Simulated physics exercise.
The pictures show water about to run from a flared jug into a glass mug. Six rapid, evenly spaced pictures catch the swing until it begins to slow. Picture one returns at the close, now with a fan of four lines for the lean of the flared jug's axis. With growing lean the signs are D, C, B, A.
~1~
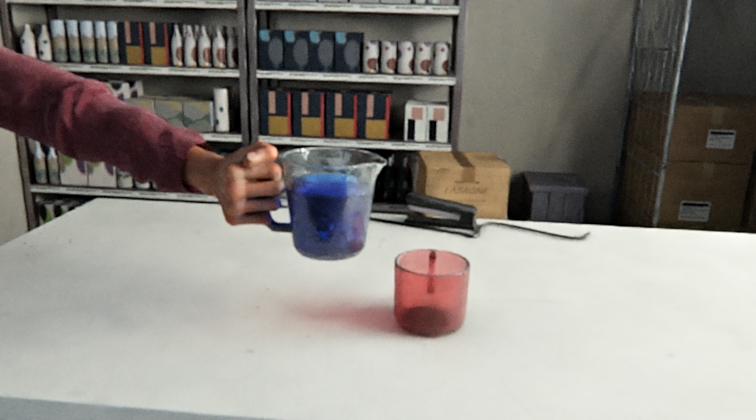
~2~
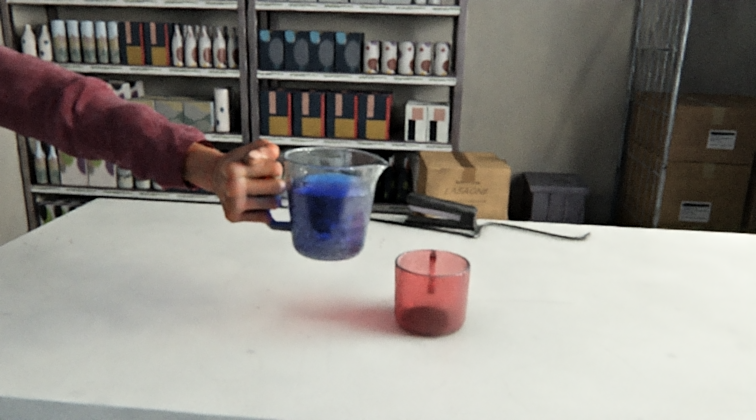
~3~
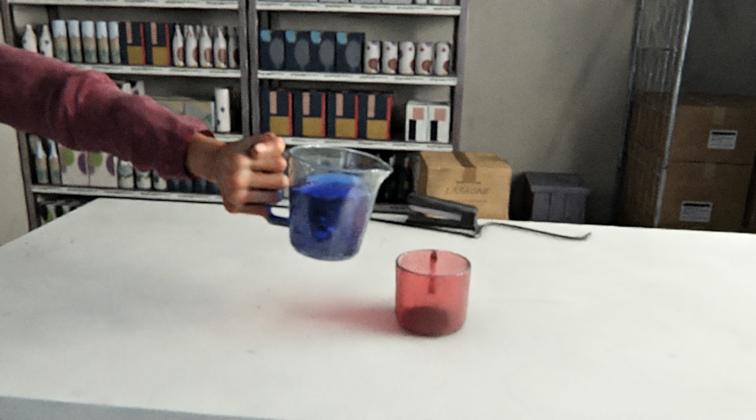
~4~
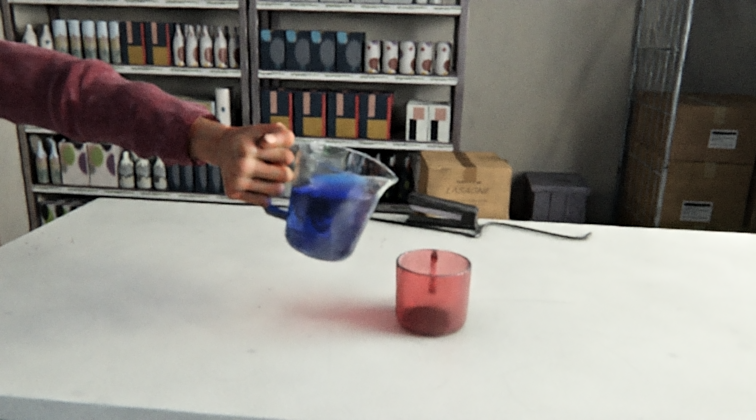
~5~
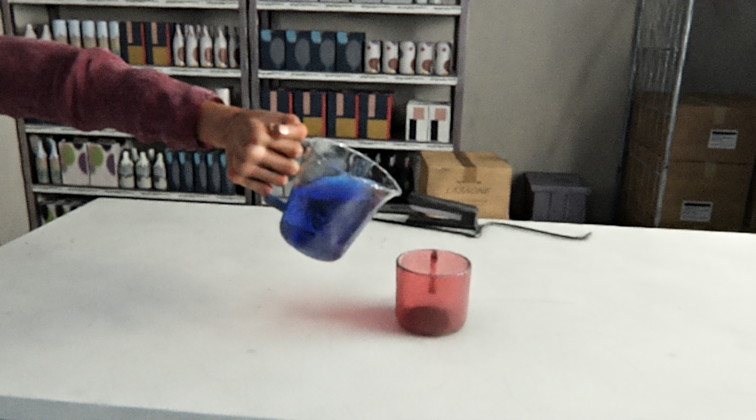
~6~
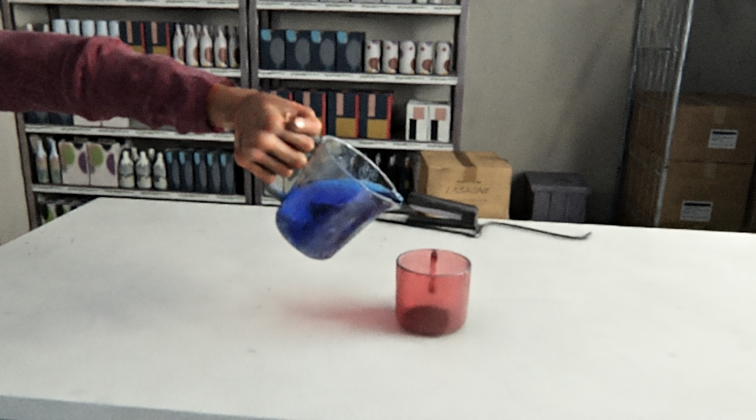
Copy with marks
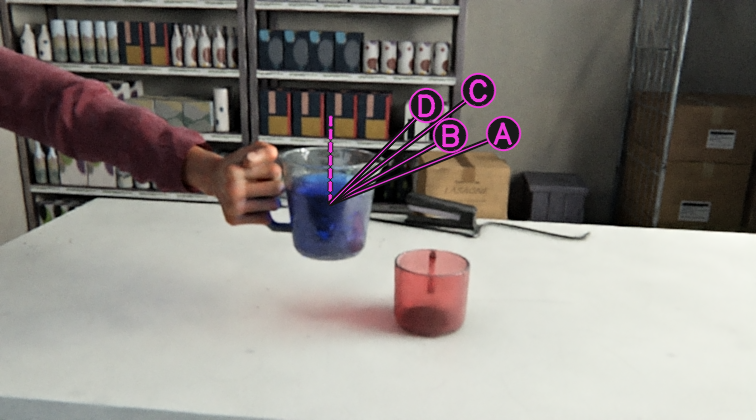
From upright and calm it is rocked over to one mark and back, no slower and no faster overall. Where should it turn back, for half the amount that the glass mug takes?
Use line B.
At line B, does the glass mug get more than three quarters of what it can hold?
No, it does not.
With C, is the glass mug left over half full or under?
Under.
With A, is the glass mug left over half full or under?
Over half.
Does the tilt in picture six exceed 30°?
Yes, it does.
In magenta, A at (487, 140); B at (435, 144); C at (465, 101); D at (415, 118).
For line A, the glass mug ends with about 66 % of what it can hold.
For line B, the glass mug ends with about 46 % of what it can hold.
For line C, the glass mug ends with about 30 % of what it can hold.
For line D, the glass mug ends with about 16 % of what it can hold.
